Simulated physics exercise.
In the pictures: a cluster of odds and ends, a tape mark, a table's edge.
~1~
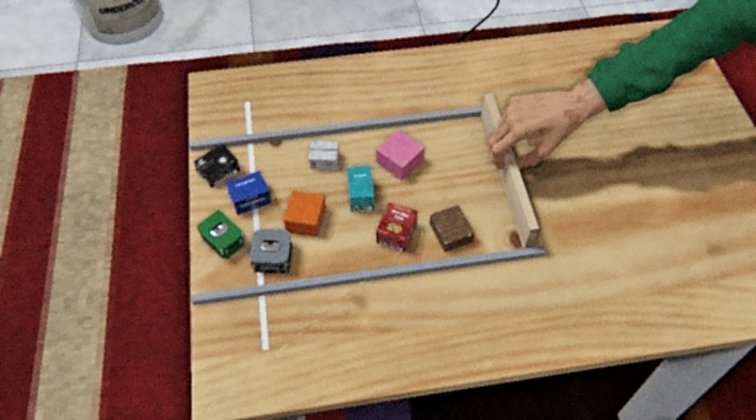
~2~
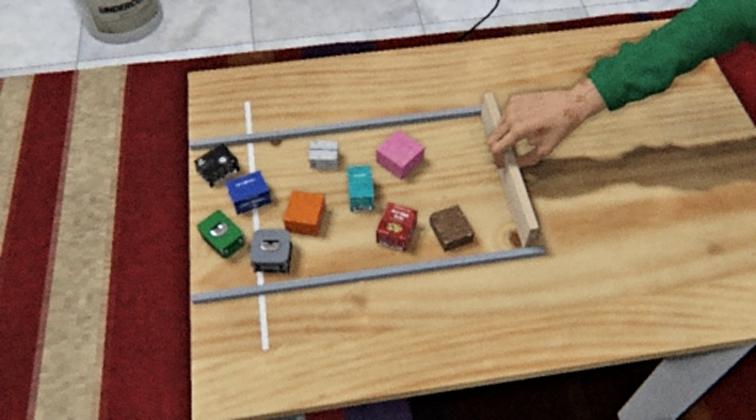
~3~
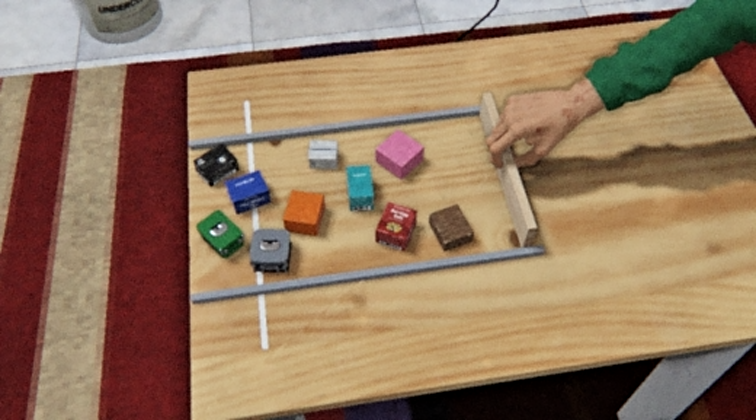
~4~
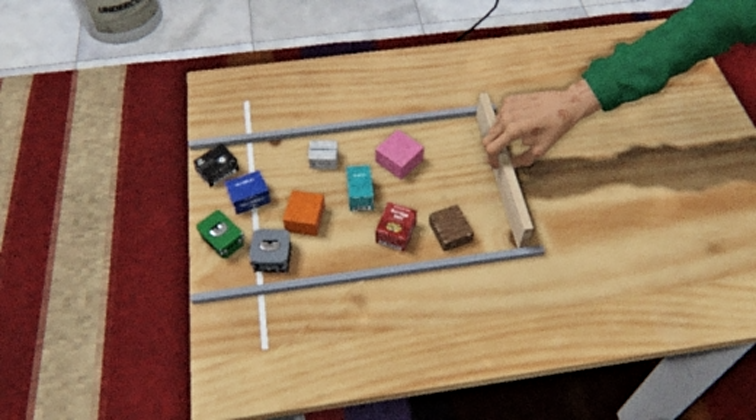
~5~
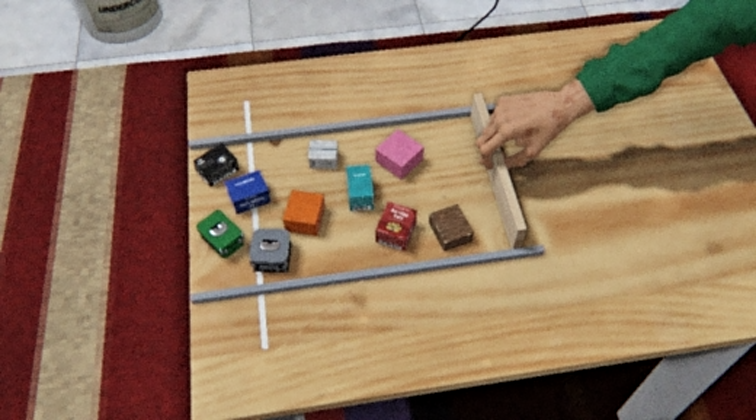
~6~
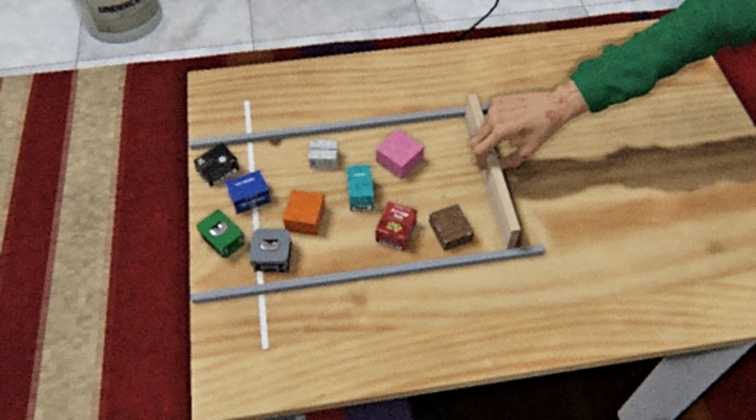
On a wooden tabletop, small colourful boxes and blocks sit scattered between two grey rails, some near a white tape line at the left. A green-sleeved arm holds a wooden board upright at the right, then slides it slightly left towards the pieces, which stay still.
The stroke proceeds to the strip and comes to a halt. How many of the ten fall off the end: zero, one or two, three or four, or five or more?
The tally of drops is above two and under five.
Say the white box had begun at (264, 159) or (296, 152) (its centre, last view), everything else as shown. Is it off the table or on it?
Place by place, it holds its place, then holds its place.
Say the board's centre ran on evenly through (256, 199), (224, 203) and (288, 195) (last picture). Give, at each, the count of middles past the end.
3, 7 and 0.
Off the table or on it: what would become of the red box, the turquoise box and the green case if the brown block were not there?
Red box: Still there. Turquoise box: Still there. Green case: Over the edge.
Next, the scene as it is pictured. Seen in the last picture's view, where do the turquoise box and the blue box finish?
First at (241, 202); second at (202, 195).
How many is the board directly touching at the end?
In total, 3.
Soon after, none off yet; black box at rest near (216, 165); green case at rest near (221, 235); blue box at rest near (248, 192).
Then, none off yet; black box moving near (207, 165); green case moved a little near (207, 228); blue box moving near (244, 189).
By the end, the number that fall off is three or four; fallen, grey case, green case and black box.
